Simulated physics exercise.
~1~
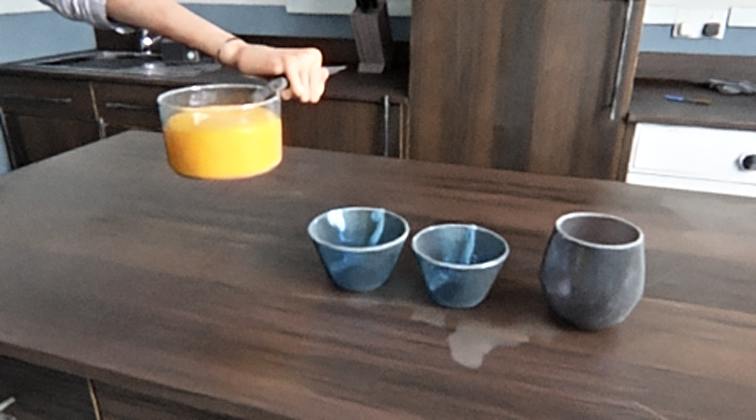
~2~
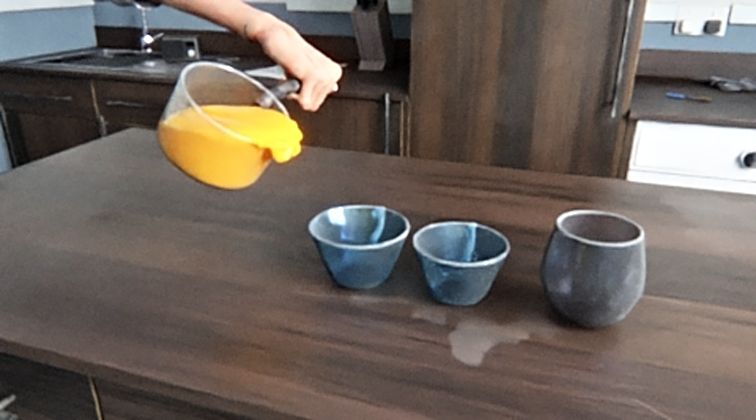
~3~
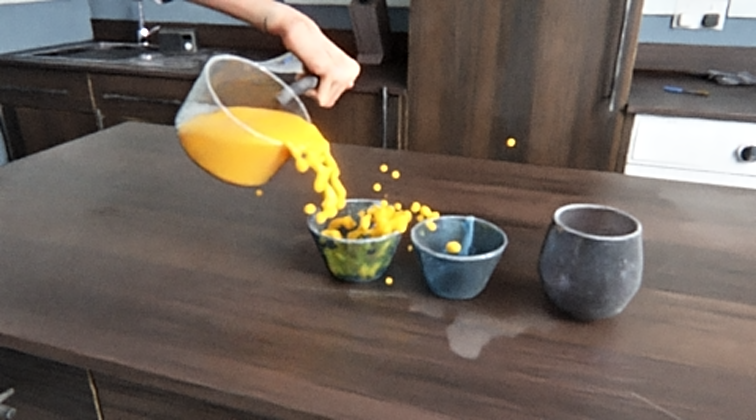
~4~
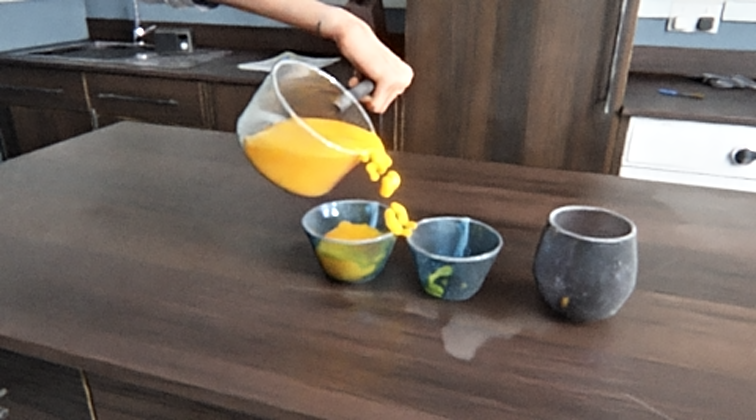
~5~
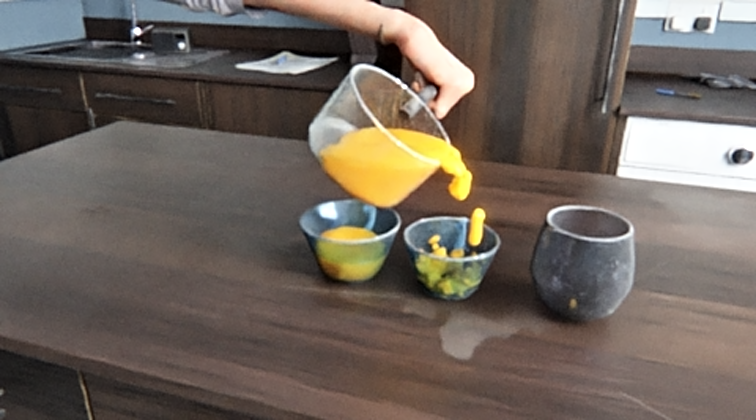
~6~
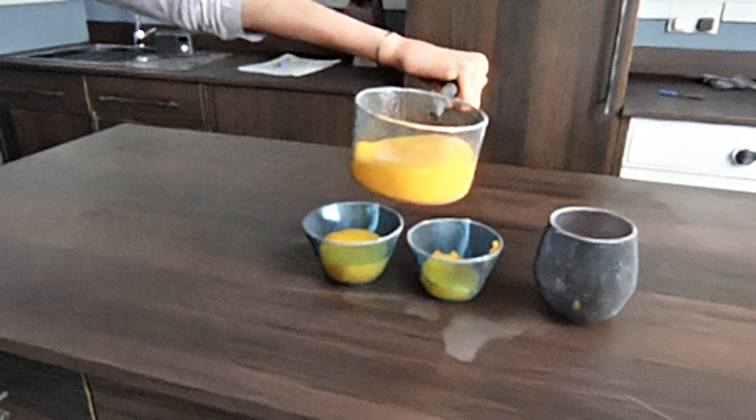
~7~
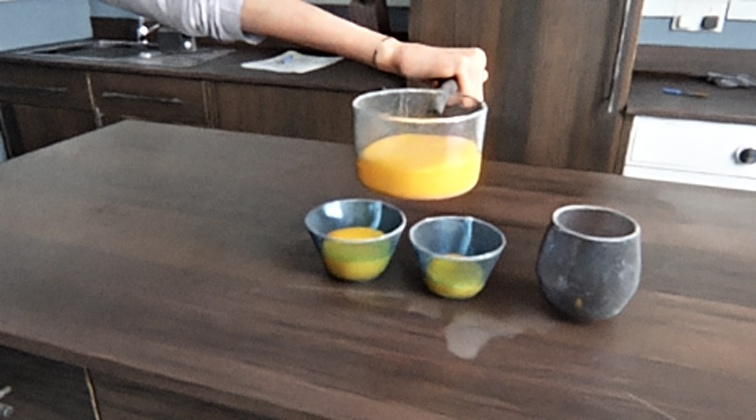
At the start, a hand holds a clear pot of orange juice over a dark wooden counter, to the left of two small blue cups and a rounder dark grey cup. The hand tips the pot to the right, and juice pours toward the left cup, with some drops scattering around it. Still tilted, the pot moves right, and the stream passes to the middle cup. The hand then brings the pot back level. At the end, both blue cups hold some juice, while the pot, still partly full, hovers above them beside the grey cup.
